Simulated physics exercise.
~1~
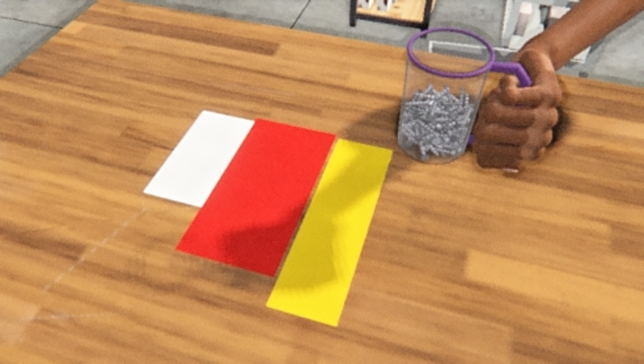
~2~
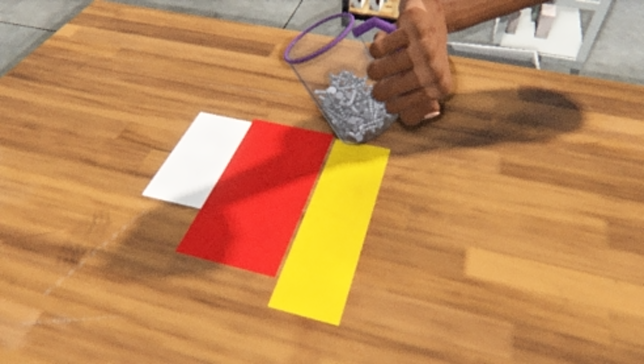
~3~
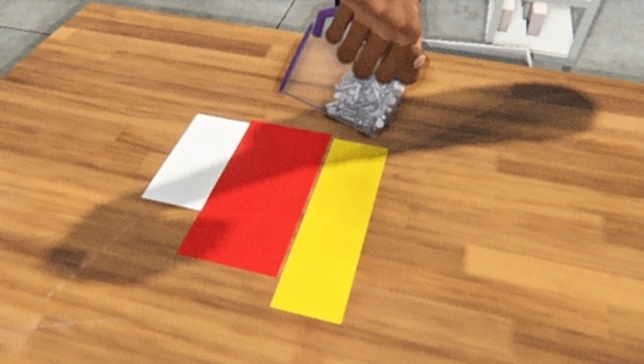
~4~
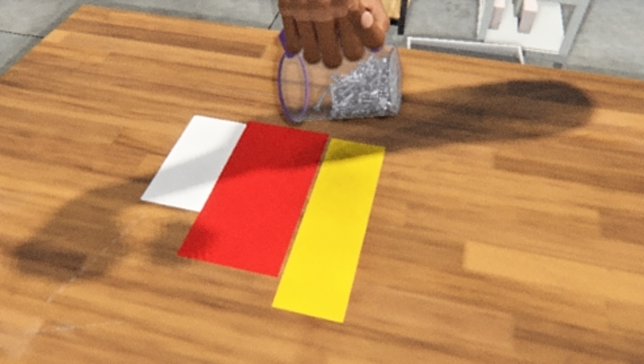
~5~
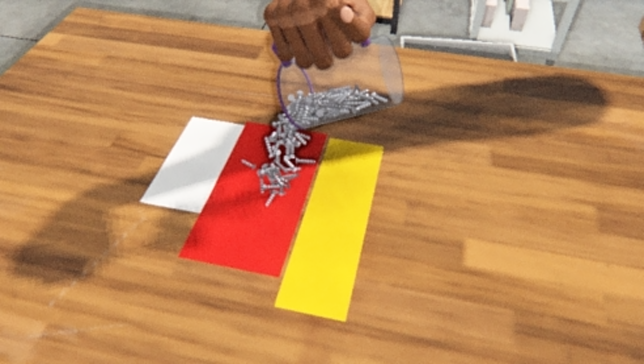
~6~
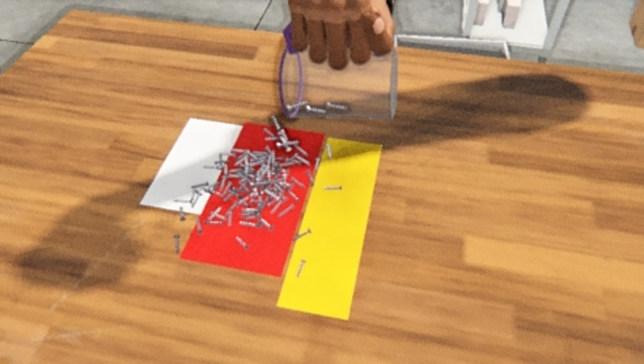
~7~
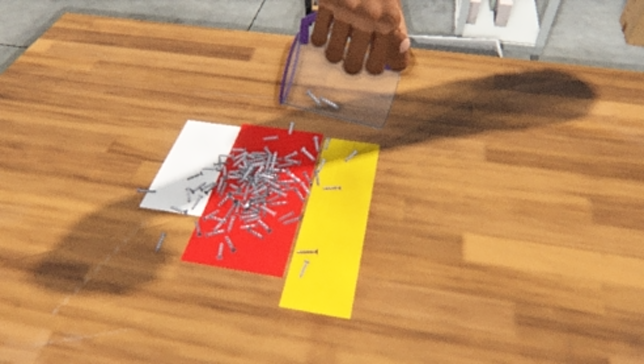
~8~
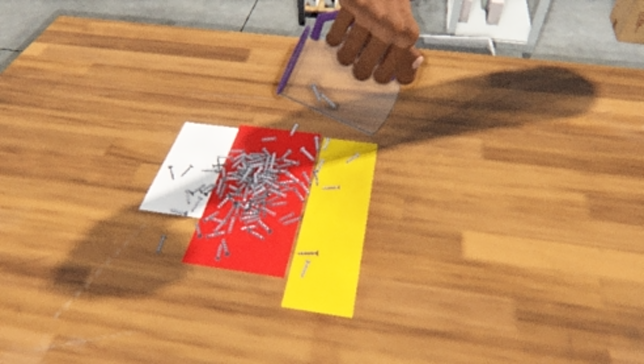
The clip shows a hand lifting a clear, purple-rimmed cup of steel screws, moving it left and tipping it over paper mats on a wooden table. The screws spill mostly onto the red mat, with some scattered on the white and yellow mats, as the hand holds the tilted cup.
